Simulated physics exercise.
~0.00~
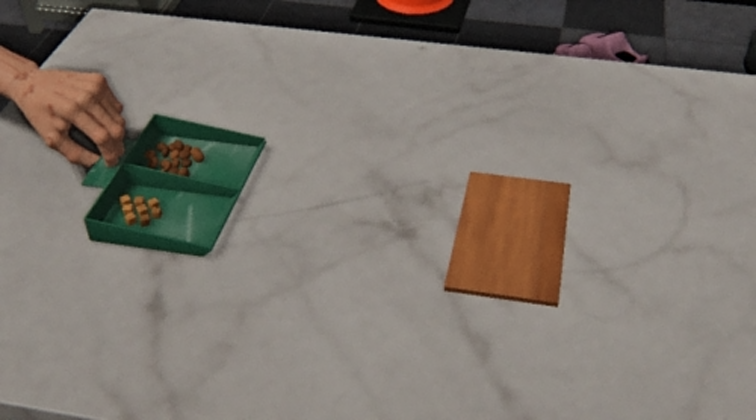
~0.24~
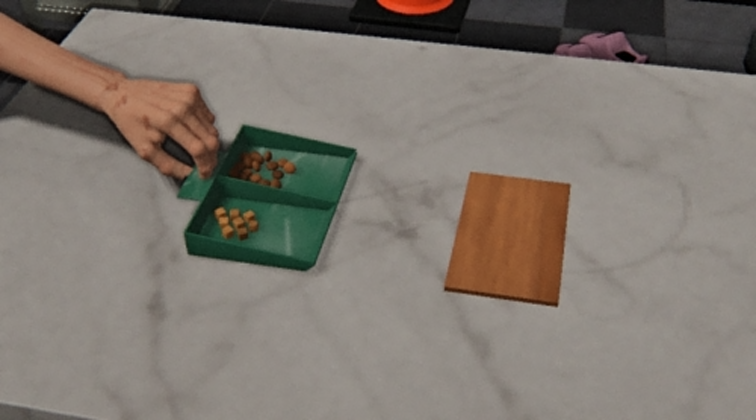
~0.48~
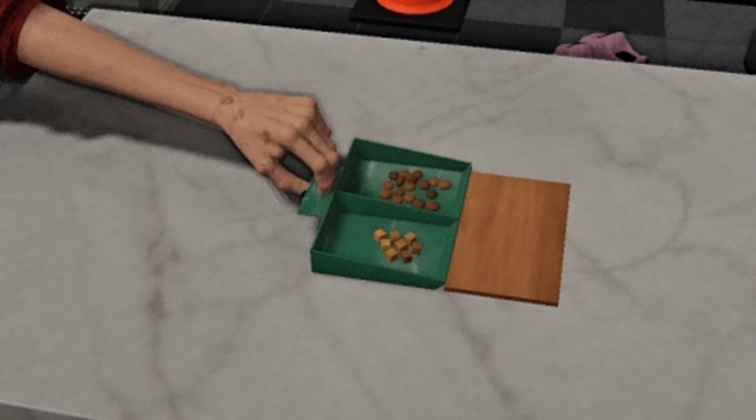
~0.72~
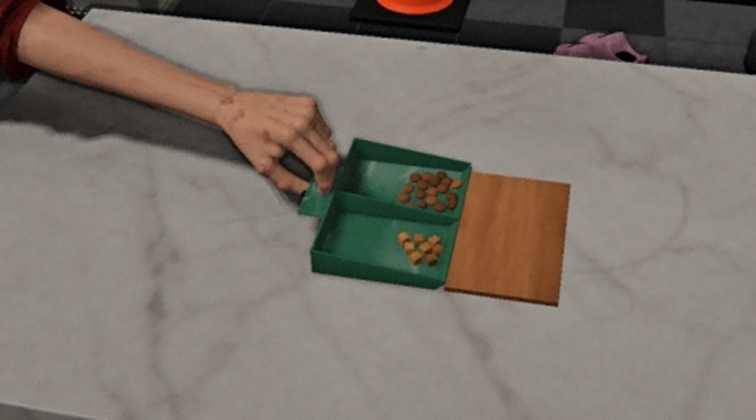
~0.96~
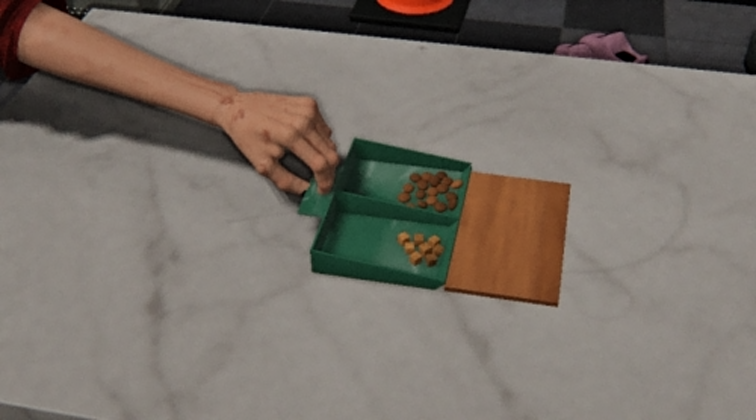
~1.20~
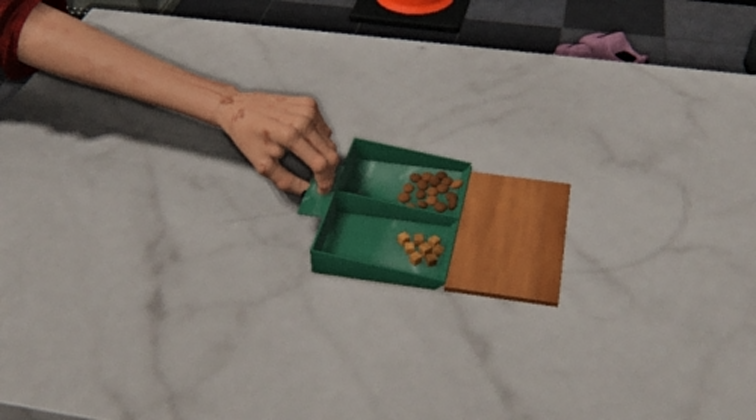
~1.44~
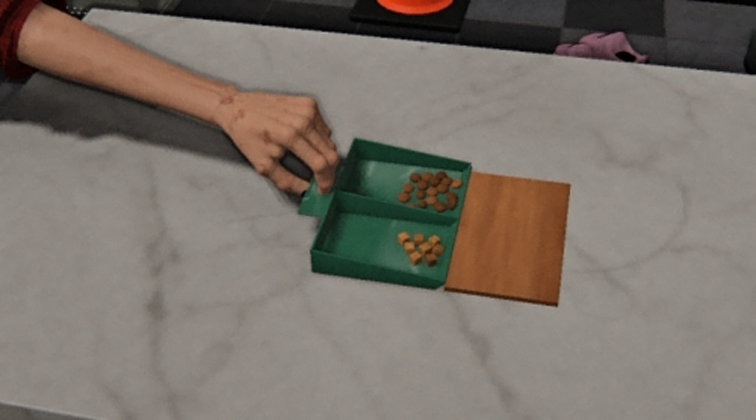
The clip shows a hand pushing a green two-compartment tray holding small brown pieces and tan cubes rightward across a marble surface until it meets a flat wooden board. Both batches slide toward the tray's front edge and settle inside as the tray and board stay still.
